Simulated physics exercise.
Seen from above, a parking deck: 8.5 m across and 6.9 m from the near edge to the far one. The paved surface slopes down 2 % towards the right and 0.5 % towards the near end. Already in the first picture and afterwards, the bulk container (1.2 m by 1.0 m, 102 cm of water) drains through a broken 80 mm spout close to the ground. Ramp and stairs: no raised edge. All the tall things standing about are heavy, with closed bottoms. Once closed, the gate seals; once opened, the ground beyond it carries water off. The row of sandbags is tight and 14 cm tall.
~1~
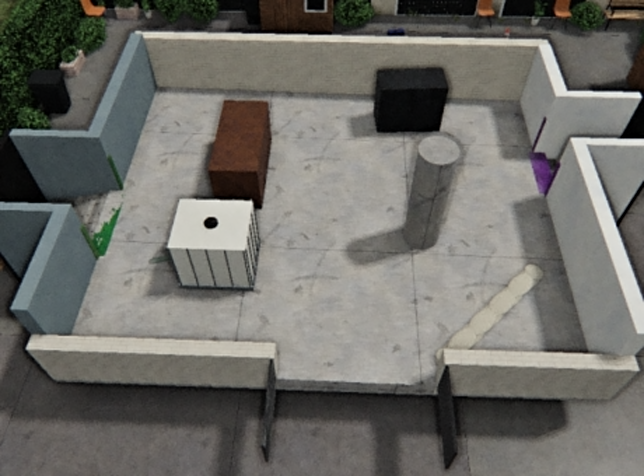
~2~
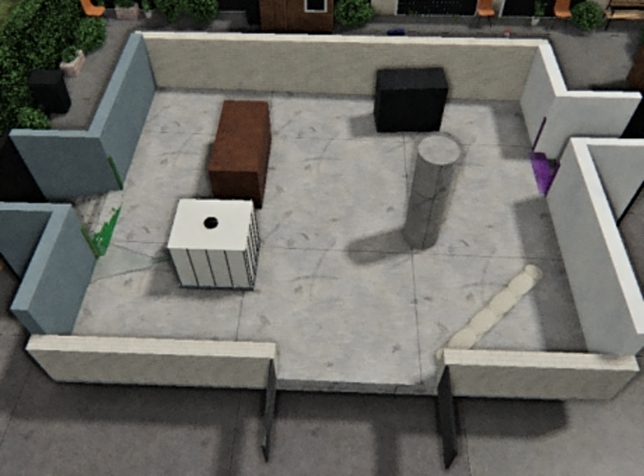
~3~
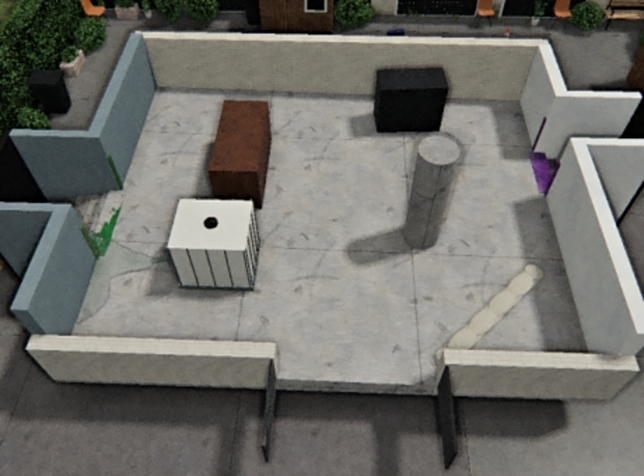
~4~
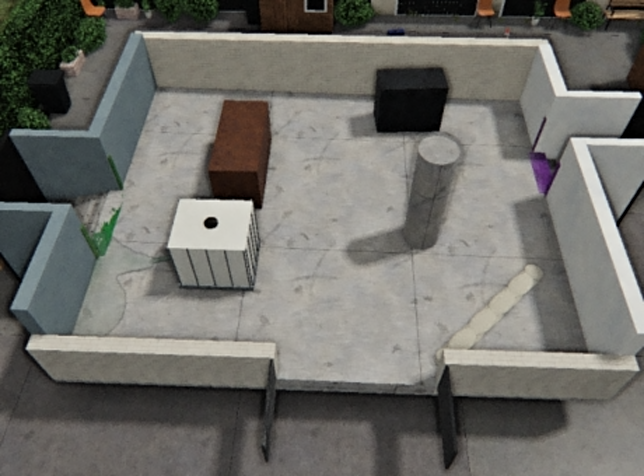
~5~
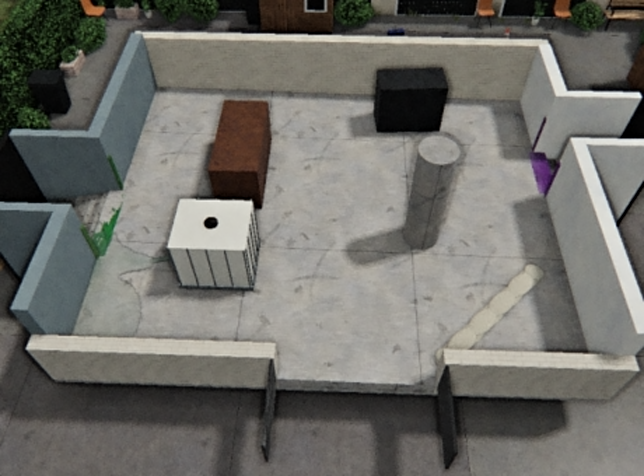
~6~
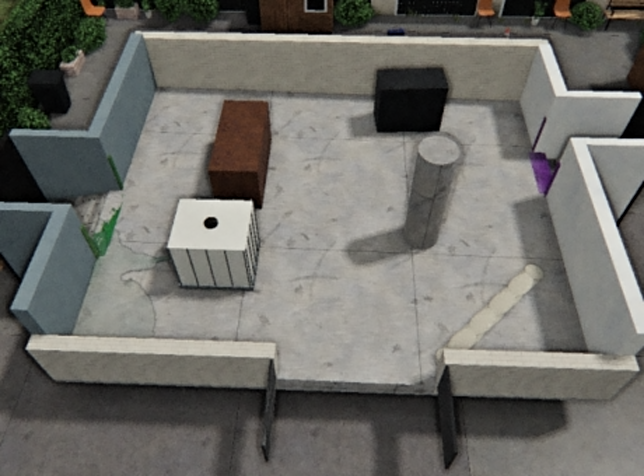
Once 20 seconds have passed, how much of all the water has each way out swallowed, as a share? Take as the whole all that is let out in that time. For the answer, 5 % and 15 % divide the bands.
Estimated shares - the gate: From 5 to 15 %, the flight of stairs down (marked purple): Under 5 %, the down ramp (marked green): Over 15 %.
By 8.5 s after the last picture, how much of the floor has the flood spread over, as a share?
Wet share: Around 15 %.
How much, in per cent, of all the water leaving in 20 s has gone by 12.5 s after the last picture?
It comes to around 75 percent.
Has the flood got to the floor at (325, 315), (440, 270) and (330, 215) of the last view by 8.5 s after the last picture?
Respectively: Covered, clear and clear.
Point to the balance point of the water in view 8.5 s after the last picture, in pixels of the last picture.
Centre estimate: Near (189, 315).
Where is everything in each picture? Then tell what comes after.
In the first frame, the jet has just started at (170, 258); the ground is still dry.
The second frame shows from the spout at (170, 258) the water has spread over 0.6 m2; its tip is at (90, 247), and it is 1.6 cm deep on average.
The third frame shows the jet leaves at (170, 258); the sheet reaches (78, 319), 2.0 m away, and wets 0.9 m2.
The fourth frame shows from the spout at (170, 258) the water has spread over 1.5 m2; its tip is at a hidden place, and it is 1.0 cm deep on average.
The fifth frame shows from the spout at (170, 258) the water has spread over 1.9 m2; its tip is at a hidden place, and it is 0.9 cm deep on average.
The sixth frame shows the jet leaves at (170, 258); the sheet reaches a hidden place, 2.5 m away, and wets 2.3 m2.
Then, 1.5 s after the last picture water covers 5 % of the floor and is deepest (9 cm) near (97, 263); gone so far, the gate 0 %, the flight of stairs down (marked purple) 0 %, the down ramp (marked green) 12 %.
Then, 4.5 s after the last picture water covers 10 % of the floor and is deepest (8 cm) near (97, 263); gone so far, the gate 0 %, the flight of stairs down (marked purple) 0 %, the down ramp (marked green) 20 %.
Then, 8.5 s after the last picture water covers 15 % of the floor and is deepest (8 cm) near (97, 263); gone so far, the gate 1 %, the flight of stairs down (marked purple) 0 %, the down ramp (marked green) 32 %.
Then, 12.5 s after the last picture water covers 20 % of the floor and is deepest (7 cm) near (97, 263); gone so far, the gate 3 %, the flight of stairs down (marked purple) 0 %, the down ramp (marked green) 42 %.
Then, 16.5 s after the last picture water covers 20 % of the floor and is deepest (7 cm) near (97, 263); gone so far, the gate 7 %, the flight of stairs down (marked purple) 0 %, the down ramp (marked green) 52 %.
